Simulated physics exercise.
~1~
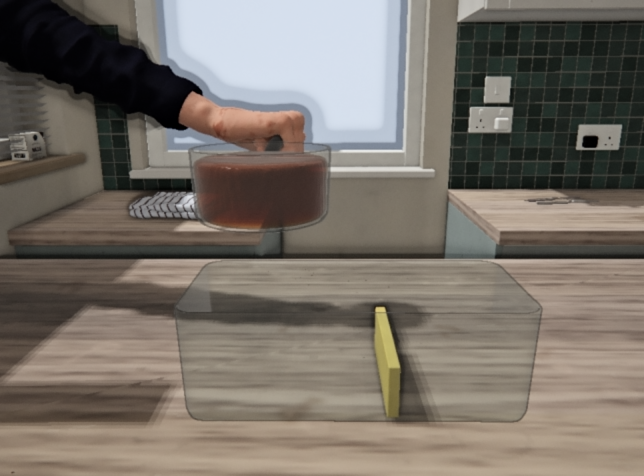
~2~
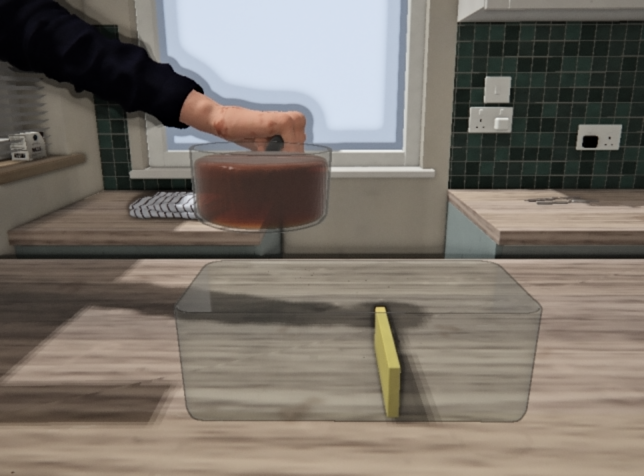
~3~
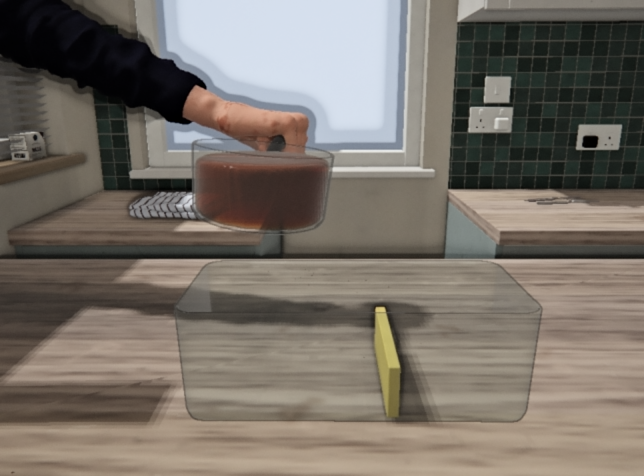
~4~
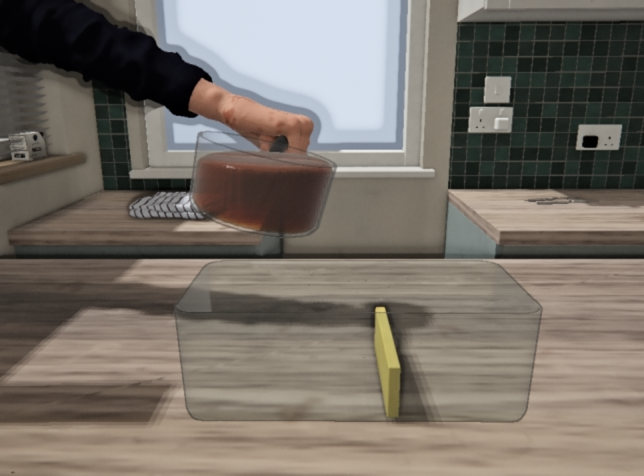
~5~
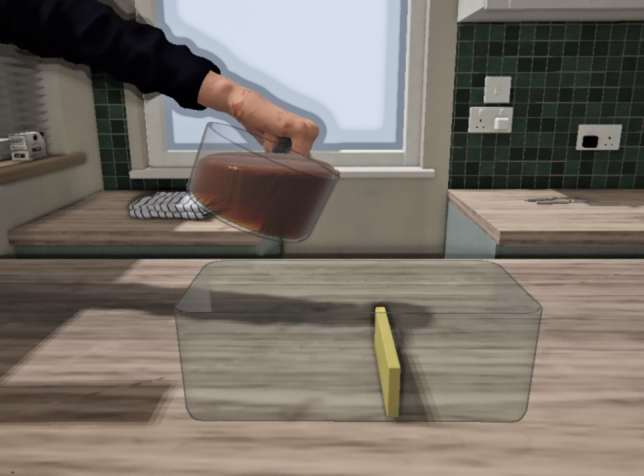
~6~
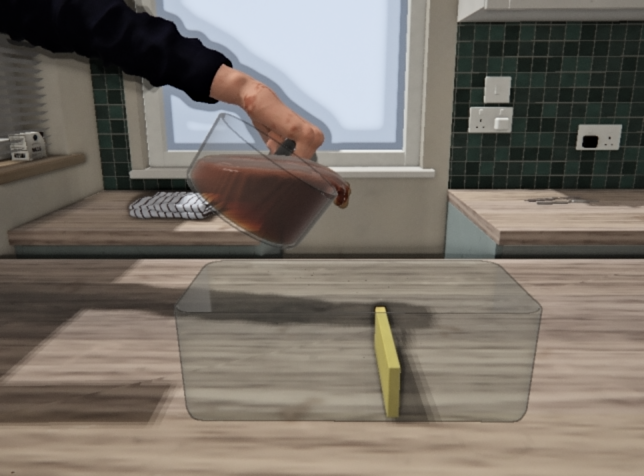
In a kitchen with dark green tiles, a hand holds a clear container of reddish-brown tea above a long transparent basin with a low yellow wall across its floor. The hand gradually tilts the container to the right, and a little tea comes over its lower edge.
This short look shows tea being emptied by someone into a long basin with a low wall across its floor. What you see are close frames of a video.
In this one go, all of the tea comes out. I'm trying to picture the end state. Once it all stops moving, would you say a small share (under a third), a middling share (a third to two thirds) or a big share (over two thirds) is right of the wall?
A small share, under a third.
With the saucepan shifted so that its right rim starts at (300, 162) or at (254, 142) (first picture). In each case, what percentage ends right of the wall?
Close to 5 in a hundred, and close to 10 in a hundred.
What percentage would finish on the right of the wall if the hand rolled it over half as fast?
It comes to 50 per cent or so.
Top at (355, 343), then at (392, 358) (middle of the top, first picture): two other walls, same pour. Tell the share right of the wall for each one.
Around 65 per cent for the first, around 35 per cent for the second.
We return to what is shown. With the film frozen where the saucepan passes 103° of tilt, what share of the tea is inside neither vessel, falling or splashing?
Near 30 parts in a hundred.
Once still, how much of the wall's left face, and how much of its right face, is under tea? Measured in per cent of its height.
On the left roughly 30, on the right roughly 20.
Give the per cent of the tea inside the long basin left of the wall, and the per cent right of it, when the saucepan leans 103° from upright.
Reading: Left some 30 %, right some 25 %.
A moment on, the saucepan is tipped right over and 19 per cent is still to pour, 29 is left of the wall and 24 right of it.
Next, the saucepan is tipped right over and 2 per cent is still to pour, 67 is left of the wall and 27 right of it.
Then the saucepan is tipped right over and 0 per cent is still to pour, 70 is left of the wall and 26 right of it.
Later the saucepan is tipped right over and 0 per cent is still to pour, 70 is left of the wall and 27 right of it.
In the end 70 per cent lies left of the wall, 27 right of it and 3 outside.
